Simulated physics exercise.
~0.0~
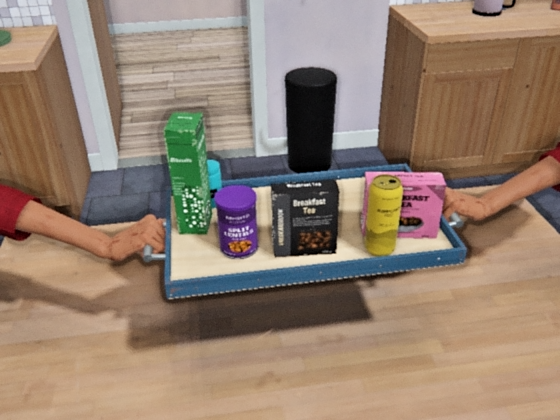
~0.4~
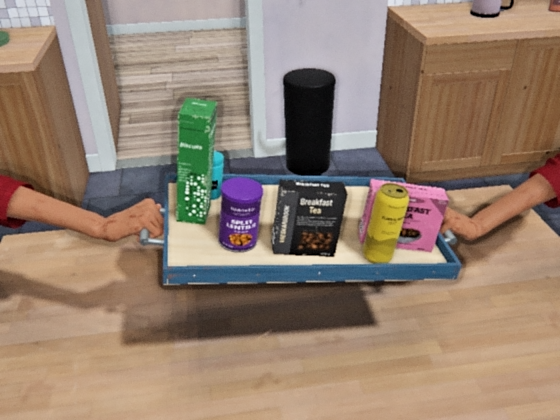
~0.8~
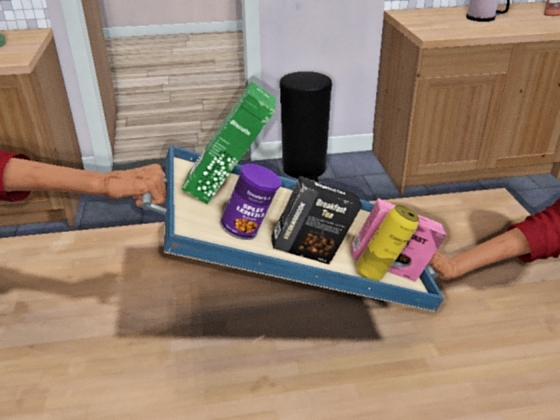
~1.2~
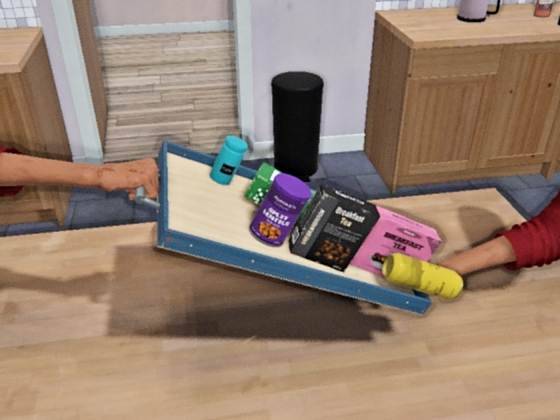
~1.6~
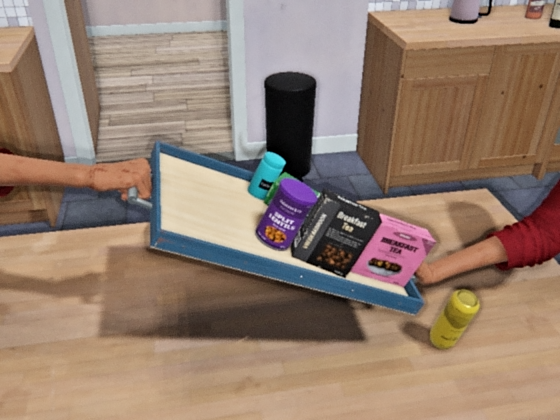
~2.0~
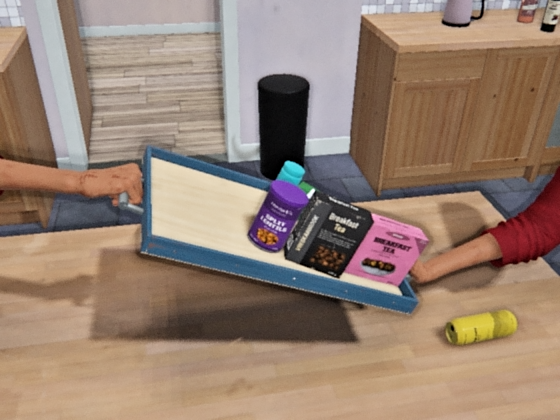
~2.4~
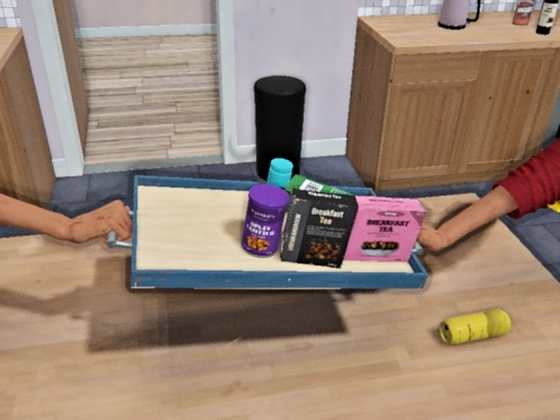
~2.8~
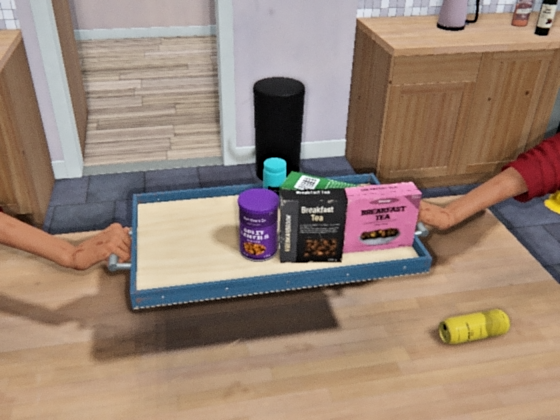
At the start, two hands hold a blue-rimmed tray level above a wooden surface, carrying a green carton, a turquoise shaker, a purple tin, a black packet, a yellow can and a pink packet. The right edge dips, and the items begin to lean. As the slope steepens, the green carton topples and the yellow can tips over the low edge, while the shaker and tin slide right. The can drops onto the surface and comes to lie on its side. The hands level the tray again, leaving the carton fallen behind the upright packets, tin and shaker.
